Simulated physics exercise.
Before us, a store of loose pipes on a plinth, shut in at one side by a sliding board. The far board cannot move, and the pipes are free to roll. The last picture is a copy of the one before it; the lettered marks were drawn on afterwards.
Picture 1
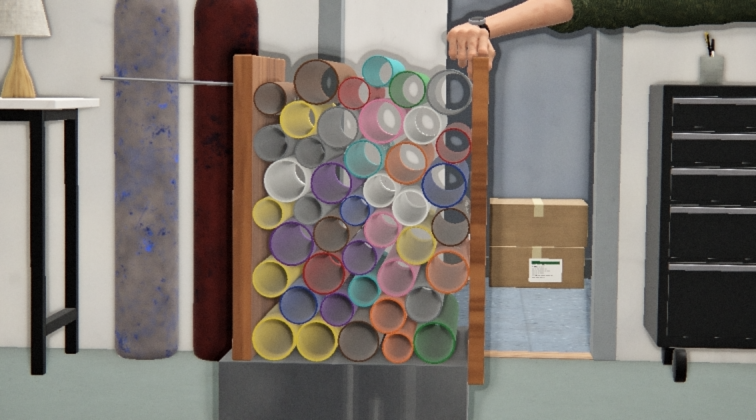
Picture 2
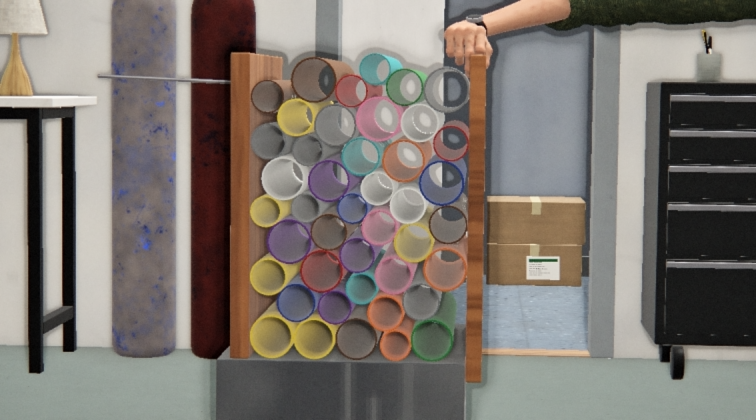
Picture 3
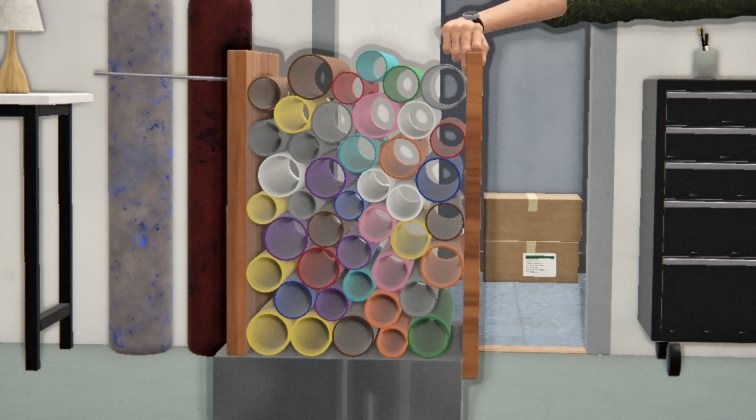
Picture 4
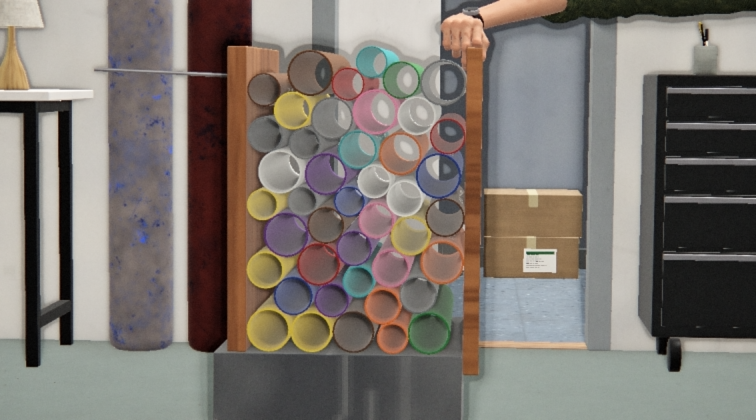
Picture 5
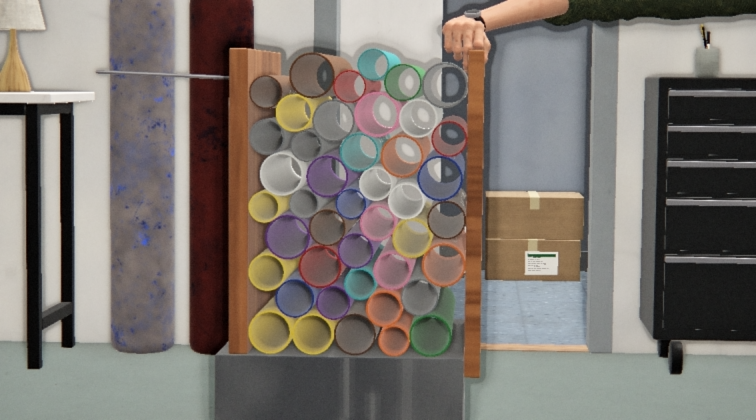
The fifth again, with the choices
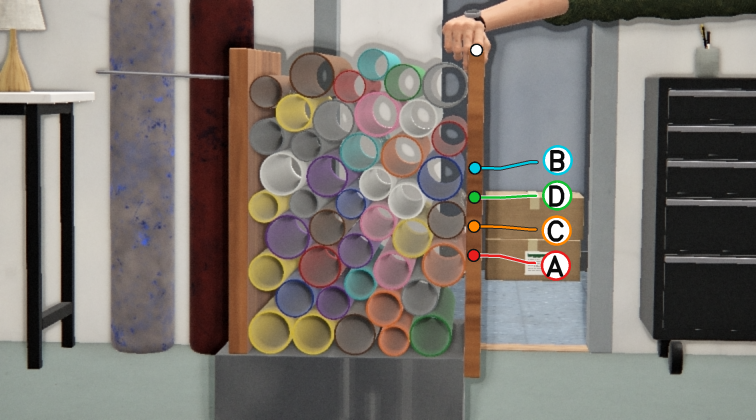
Storeroom with colourful pipes stacked loose between wooden boards, a hand gripping the right board's top as the view shifts slightly.
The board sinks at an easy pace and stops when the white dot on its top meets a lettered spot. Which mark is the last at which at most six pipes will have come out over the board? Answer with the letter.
It can be let down to D.
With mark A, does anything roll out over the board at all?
Yes, at A.
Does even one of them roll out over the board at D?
Yes, at D.
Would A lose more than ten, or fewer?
More than ten.
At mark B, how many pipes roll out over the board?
It comes to five.
On the marked copy, A at (474, 256); B at (475, 168); C at (474, 227); D at (475, 198); the white dot at (477, 50).
Taking D. A third of the way, top of the board (467, 118).
Two thirds of the way, top of the board (466, 193).
When it is over, top of the board (466, 197), five out over the board.
As for the rest, A more than six out over the board; B five out over the board; C more than six out over the board.
